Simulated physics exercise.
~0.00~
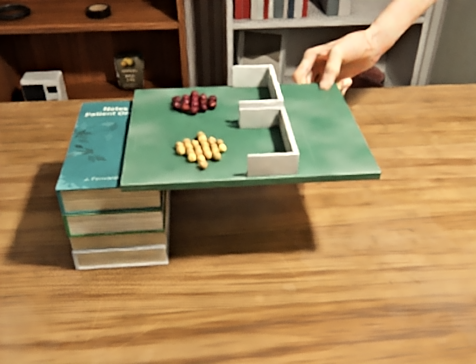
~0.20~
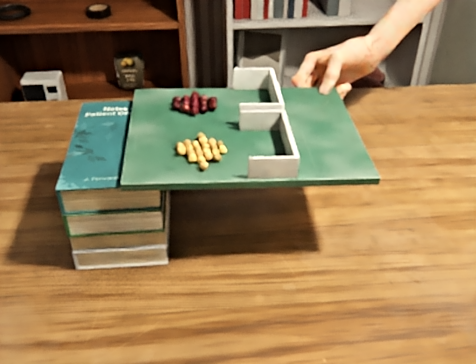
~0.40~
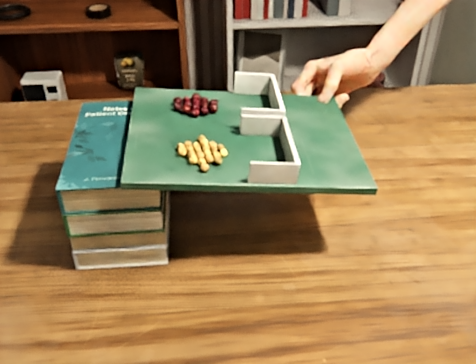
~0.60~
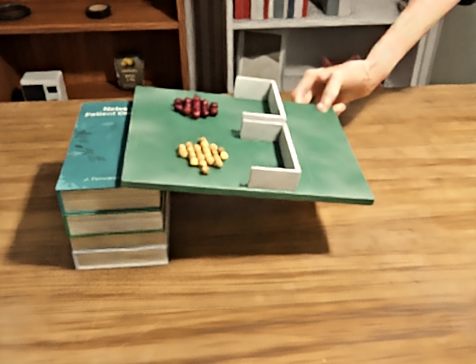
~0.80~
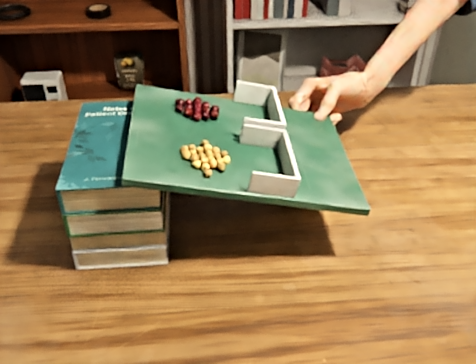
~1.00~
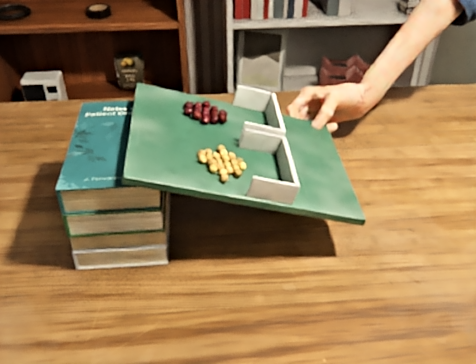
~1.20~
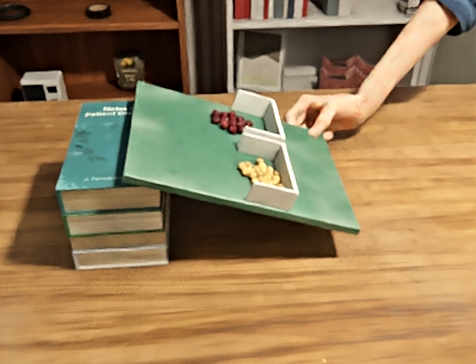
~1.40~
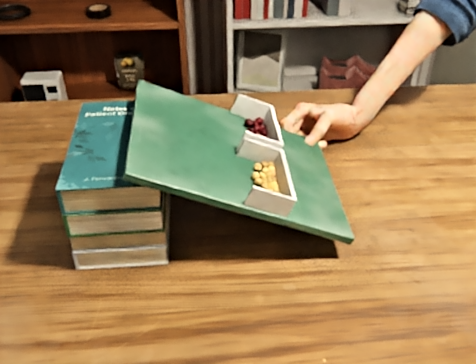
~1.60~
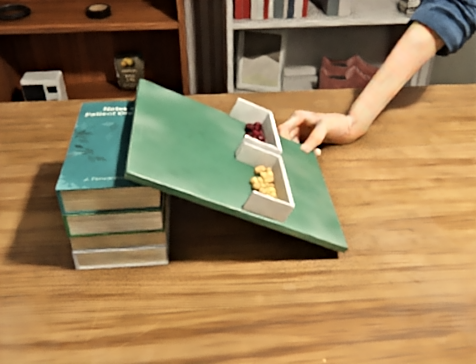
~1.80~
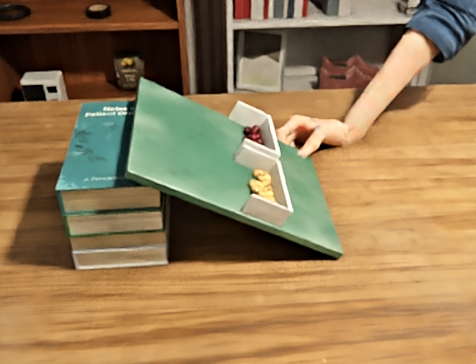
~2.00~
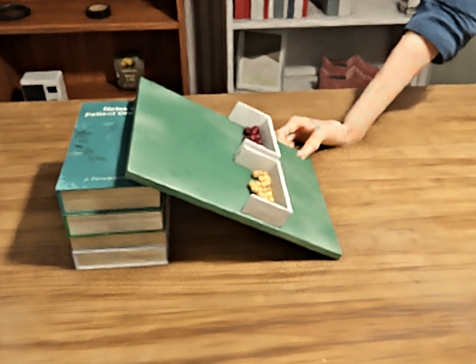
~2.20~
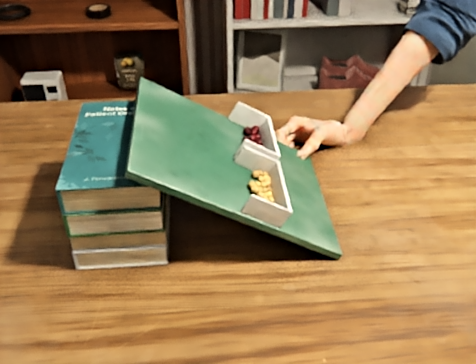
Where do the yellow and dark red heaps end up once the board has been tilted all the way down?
Both heaps end up resting against the pale fences on the board, the yellow one in the nearer fence and the dark red one in the farther fence.
